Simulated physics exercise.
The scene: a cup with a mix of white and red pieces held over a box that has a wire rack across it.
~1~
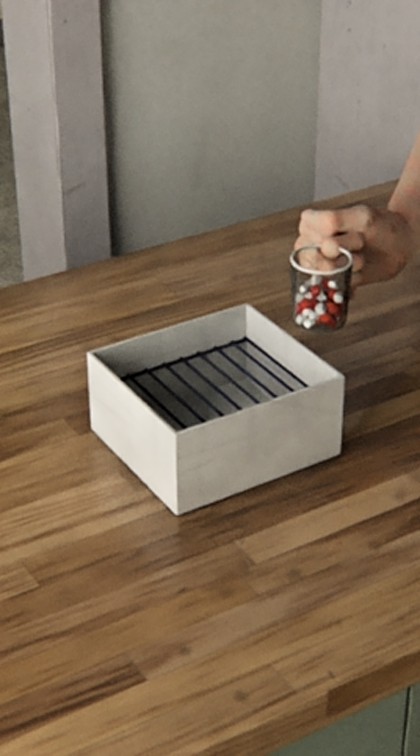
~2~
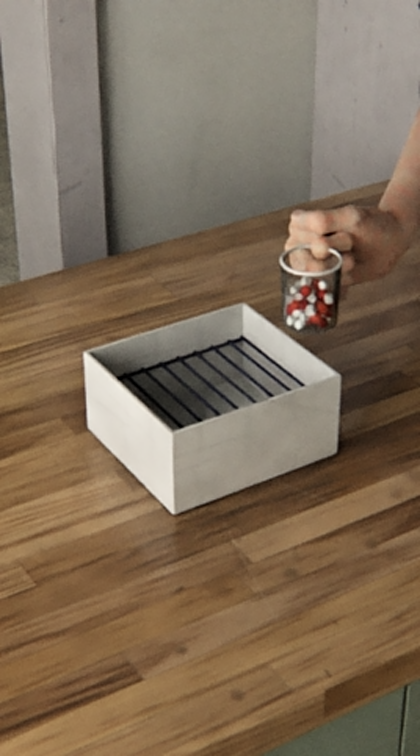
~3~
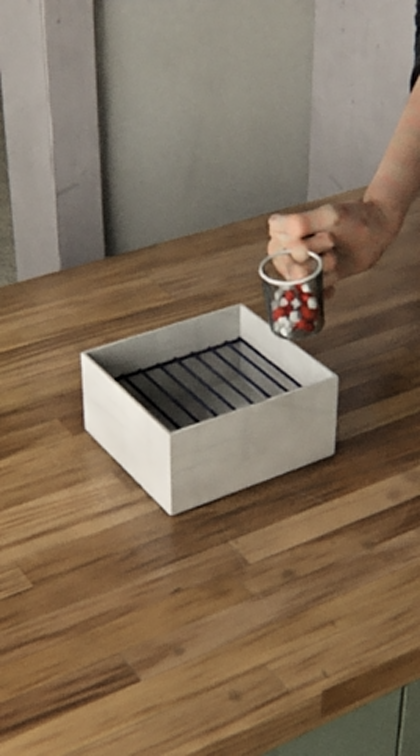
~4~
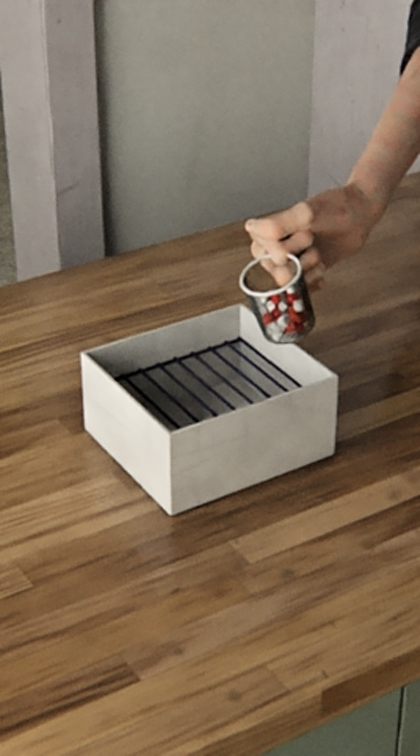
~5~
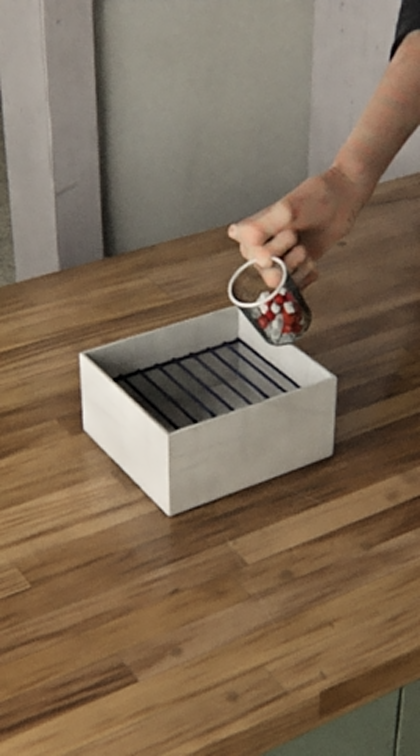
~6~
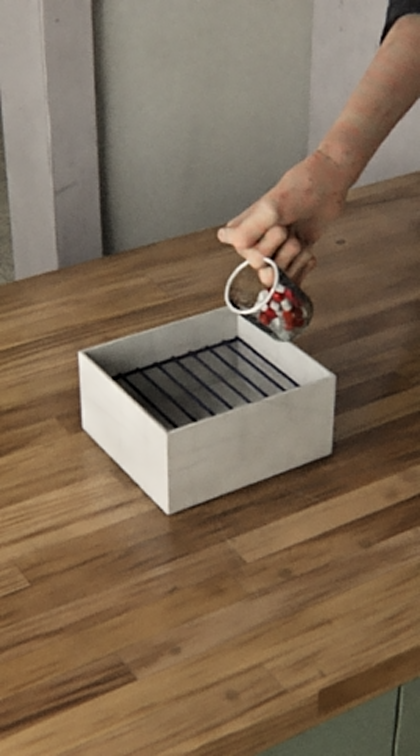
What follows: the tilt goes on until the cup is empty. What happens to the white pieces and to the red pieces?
White: They end up below. Red: They end up below.
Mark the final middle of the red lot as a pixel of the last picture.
At about (200, 442).
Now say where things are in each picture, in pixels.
In the first frame, cup at (320, 289), upright; rack at (169, 413), 10 wires across; white dice-shaped beads at (317, 308), narrower than the gaps; red marbles at (330, 306), narrower than the gaps.
In the second frame, cup at (311, 290), upright; red ones at (320, 307).
In the third frame, cup at (294, 296), tipped 9°; white ones at (293, 314).
In the fourth frame, cup at (280, 300), tipped 20°; red ones at (294, 312).
In the fifth frame, cup at (272, 303), tipped 32°; white ones at (278, 318).
In the sixth frame, cup at (271, 301), tipped 43°; rack at (160, 412); white ones at (281, 314); red ones at (289, 307).
Then, 0.30 s past the last view, white ones, all in the cup; red ones, all in the cup.
Then, 0.61 s past the last view, white ones, all in the cup; red ones, all in the cup.
Then, 0.98 s past the last view, white ones, about a third on or over the wires, about two thirds under the rack; red ones, about a third on or over the wires, about two thirds under the rack.
Finally, white ones, all under the rack; red ones, all under the rack.
